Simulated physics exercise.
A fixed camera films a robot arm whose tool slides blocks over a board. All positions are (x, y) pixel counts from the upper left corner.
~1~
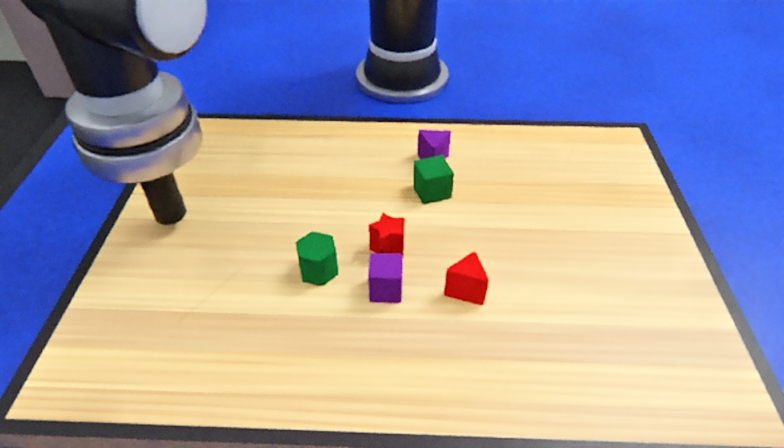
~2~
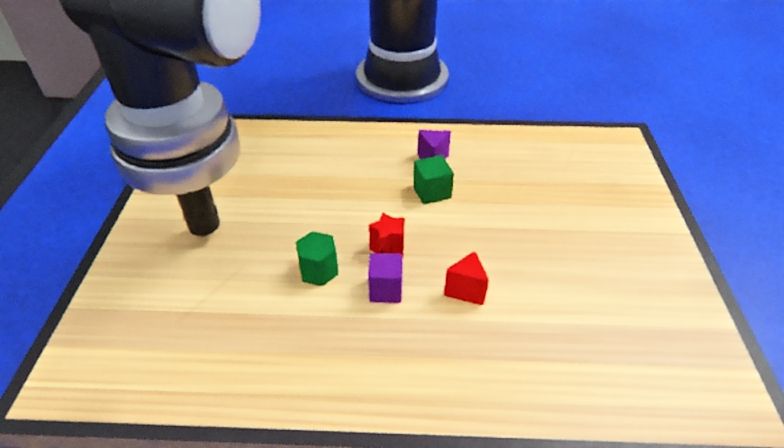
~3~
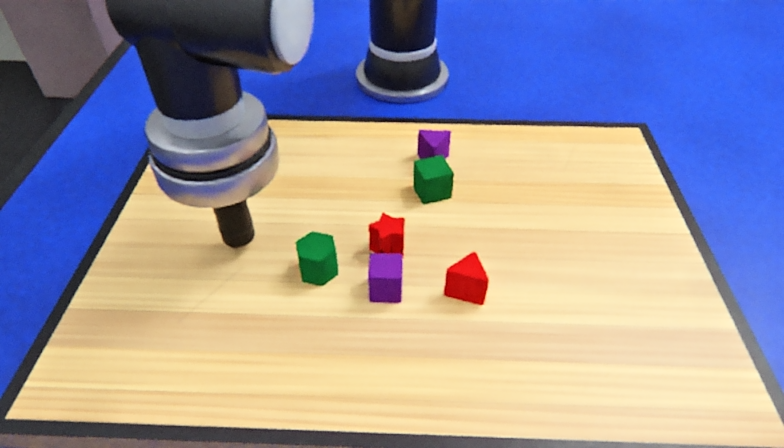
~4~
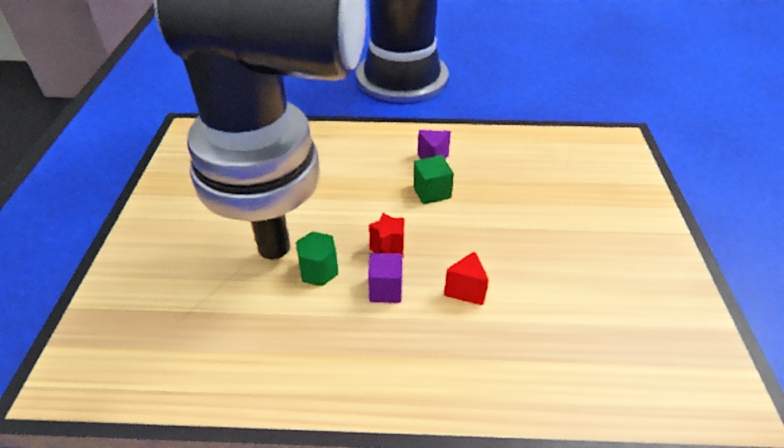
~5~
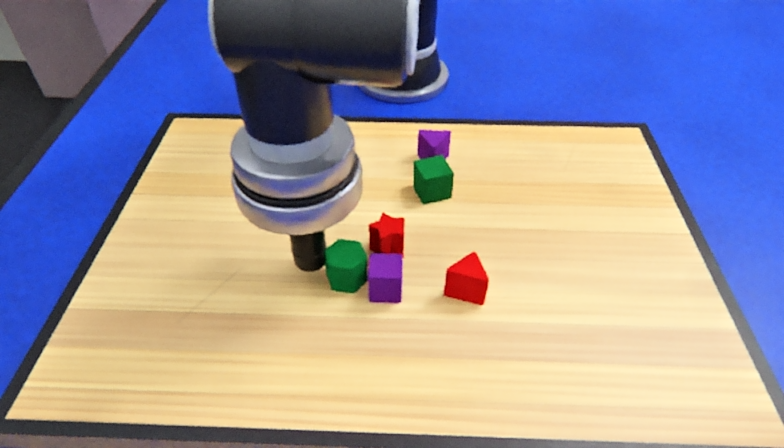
Robot arm moving right across a wooden board, its dark tip pushing a green hexagonal block rightward beside a purple cube.
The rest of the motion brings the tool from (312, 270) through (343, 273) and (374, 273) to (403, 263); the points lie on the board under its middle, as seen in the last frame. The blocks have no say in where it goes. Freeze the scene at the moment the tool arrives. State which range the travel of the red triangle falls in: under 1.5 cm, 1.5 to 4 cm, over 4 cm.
Within 1.5 cm.
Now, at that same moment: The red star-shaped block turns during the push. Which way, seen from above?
Seen from above, counterclockwise.
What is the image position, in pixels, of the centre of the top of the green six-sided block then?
It is going to be at (434, 256).
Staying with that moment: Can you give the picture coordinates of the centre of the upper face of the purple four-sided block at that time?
Expect it around (446, 284).
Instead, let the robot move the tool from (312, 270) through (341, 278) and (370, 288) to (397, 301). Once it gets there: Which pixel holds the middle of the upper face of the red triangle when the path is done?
My prediction: (504, 265).
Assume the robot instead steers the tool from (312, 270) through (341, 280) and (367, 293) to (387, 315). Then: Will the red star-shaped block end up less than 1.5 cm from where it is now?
Yes, that is what happens.
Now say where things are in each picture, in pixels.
Lower end of the tool at (171, 215), tops of blocks, green six-sided block at (316, 245), purple four-sided block at (386, 265), red star-shaped block at (388, 225), red triangle at (470, 266), in the first picture.
Tool at (205, 226), blocks as before, in the second picture.
Tool at (239, 237), blocks as before, in the third picture.
Tool at (275, 249), blocks as before, in the fourth picture.
Tool at (311, 260), green six-sided block at (345, 253), purple four-sided block at (386, 265), red star-shaped block at (388, 225), red triangle at (470, 266), in the fifth picture.
On the path given first. Halfway along, tool at (358, 265); green six-sided block at (394, 257); purple four-sided block at (425, 273), turned 30° clockwise.
At the end, tool at (403, 254); green six-sided block at (434, 256), turned 35° clockwise; purple four-sided block at (446, 284), turned 70° clockwise; red star-shaped block at (399, 216), turned 60° anticlockwise; red triangle at (480, 267), turned 25° anticlockwise.
